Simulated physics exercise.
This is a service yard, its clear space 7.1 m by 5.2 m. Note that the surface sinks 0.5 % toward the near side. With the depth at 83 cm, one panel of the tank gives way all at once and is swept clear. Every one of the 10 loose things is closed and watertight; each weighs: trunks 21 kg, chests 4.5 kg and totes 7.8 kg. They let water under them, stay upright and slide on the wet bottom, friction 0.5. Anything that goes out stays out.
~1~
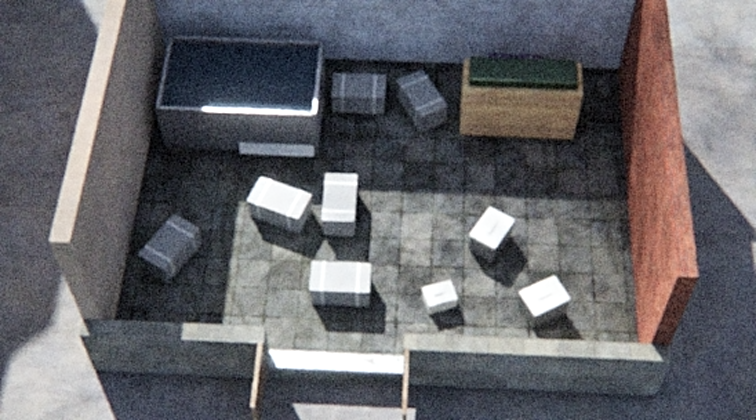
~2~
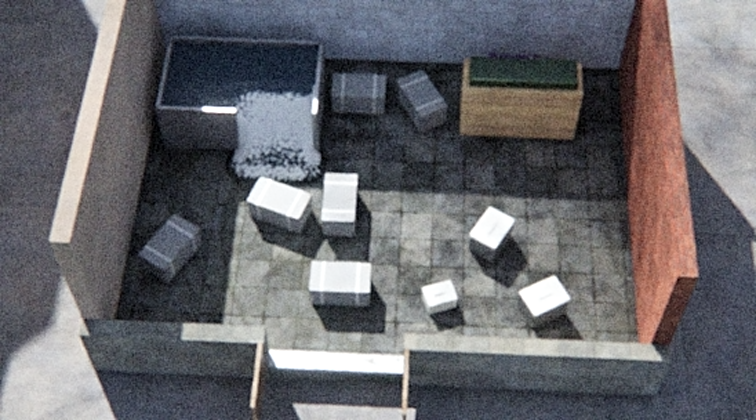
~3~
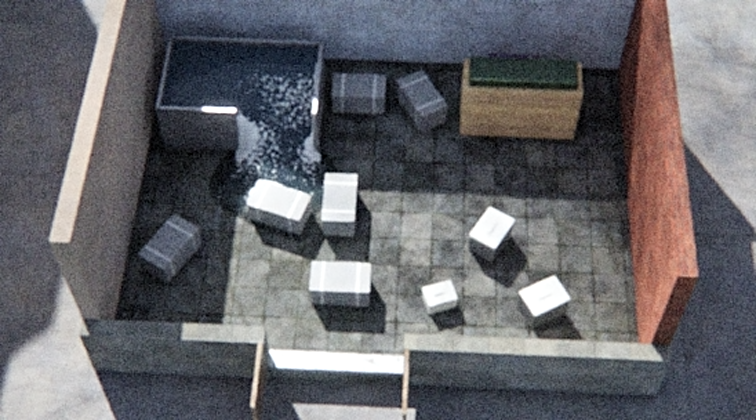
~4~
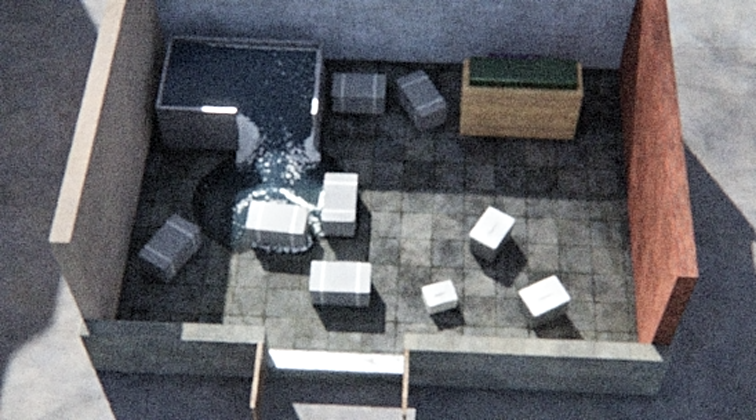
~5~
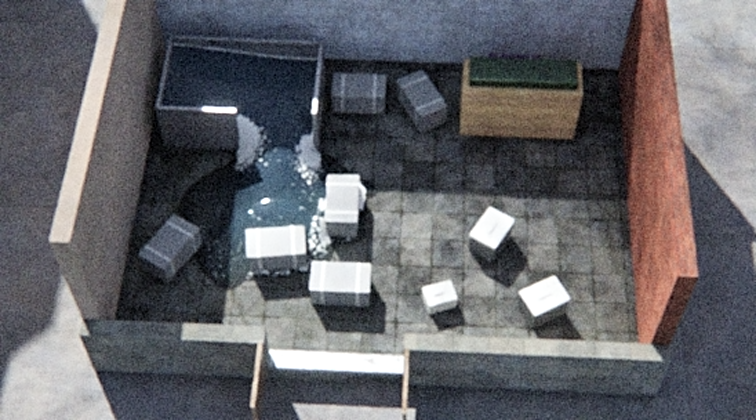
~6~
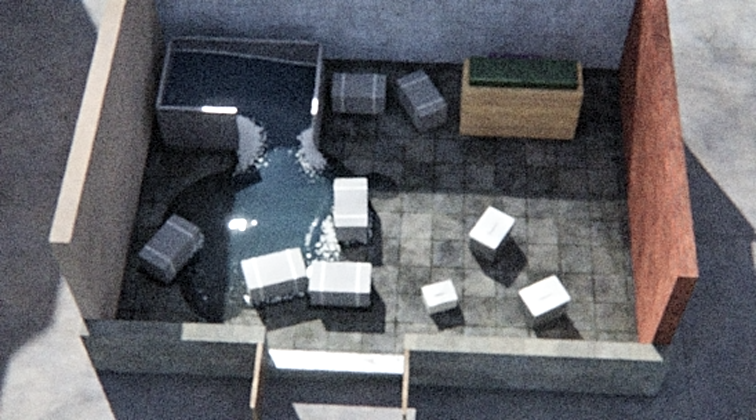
Water pouring from a broken tank in a walled yard, spreading over the paving and pushing pale chests toward the near side.
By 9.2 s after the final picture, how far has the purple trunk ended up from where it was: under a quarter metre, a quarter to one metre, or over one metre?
It hardly moves.
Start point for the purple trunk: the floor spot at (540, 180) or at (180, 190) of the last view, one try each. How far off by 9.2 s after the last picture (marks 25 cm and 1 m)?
One after the other: It stays more or less still, and then it is taken far off.
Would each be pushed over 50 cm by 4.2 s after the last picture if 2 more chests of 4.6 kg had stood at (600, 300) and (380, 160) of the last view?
One by one: Beyond it, then within it.
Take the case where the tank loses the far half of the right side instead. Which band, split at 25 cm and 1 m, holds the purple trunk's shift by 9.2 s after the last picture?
Well, the purple trunk goes a long way then.
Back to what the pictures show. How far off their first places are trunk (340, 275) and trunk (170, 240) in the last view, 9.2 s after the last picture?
Lab note - in turn: Washed out; 80 cm.
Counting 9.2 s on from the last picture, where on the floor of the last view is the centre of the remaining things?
(466, 153).
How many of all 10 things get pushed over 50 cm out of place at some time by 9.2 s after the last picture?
Tally: 7.
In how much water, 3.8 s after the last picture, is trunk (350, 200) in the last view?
6 cm.
Then, 1.2 s after the last picture the purple trunk is near (515, 66), 0.0 m from its start, aground; 2 of 10 are out; 0 afloat.
Then, 3.8 s after the last picture the purple trunk is near (515, 66), 0.0 m from its start, aground; 2 of 10 are out; 4 afloat.
Then, 6.2 s after the last picture the purple trunk is near (515, 66), 0.0 m from its start, aground; 2 of 10 are out; 3 afloat.
Then, 9.2 s after the last picture the purple trunk is near (515, 66), 0.0 m from its start, aground; 2 of 10 are out; 2 afloat.
